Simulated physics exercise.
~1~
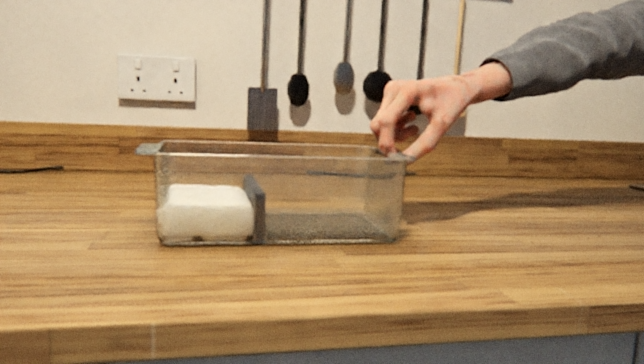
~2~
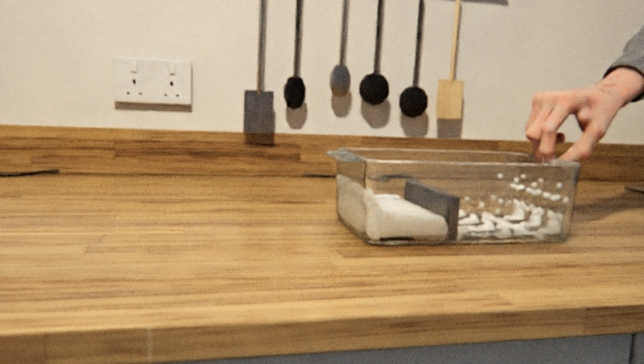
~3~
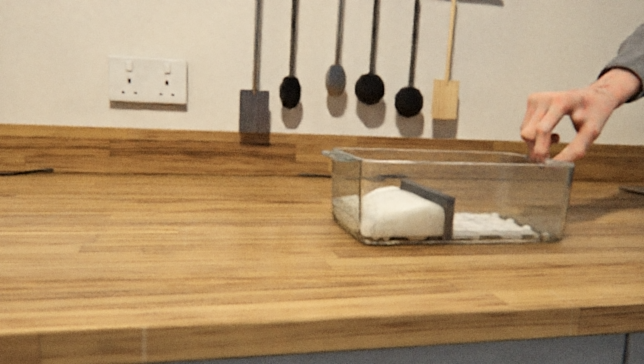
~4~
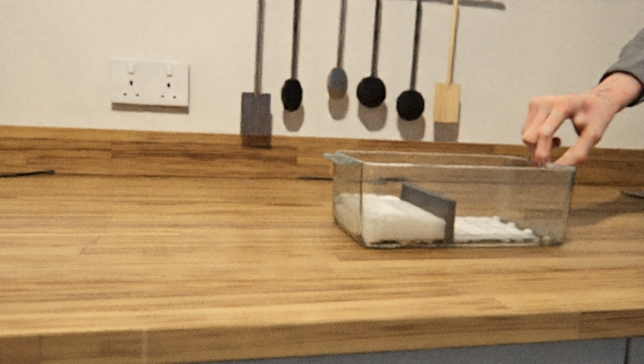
A hand in a grey sleeve grips the right end of a clear oblong tub on a wooden kitchen worktop, seen from the front beneath hanging utensils and a white wall socket. A low grey wall divides the tub, with white milk on the left and nothing on the right. The hand pulls the tub to the right, and milk spills over the wall, scattering white drops and blobs across the right side. The tub stops, and the milk sloshes and settles. Most stays on the left, with a shallow white layer on the right.
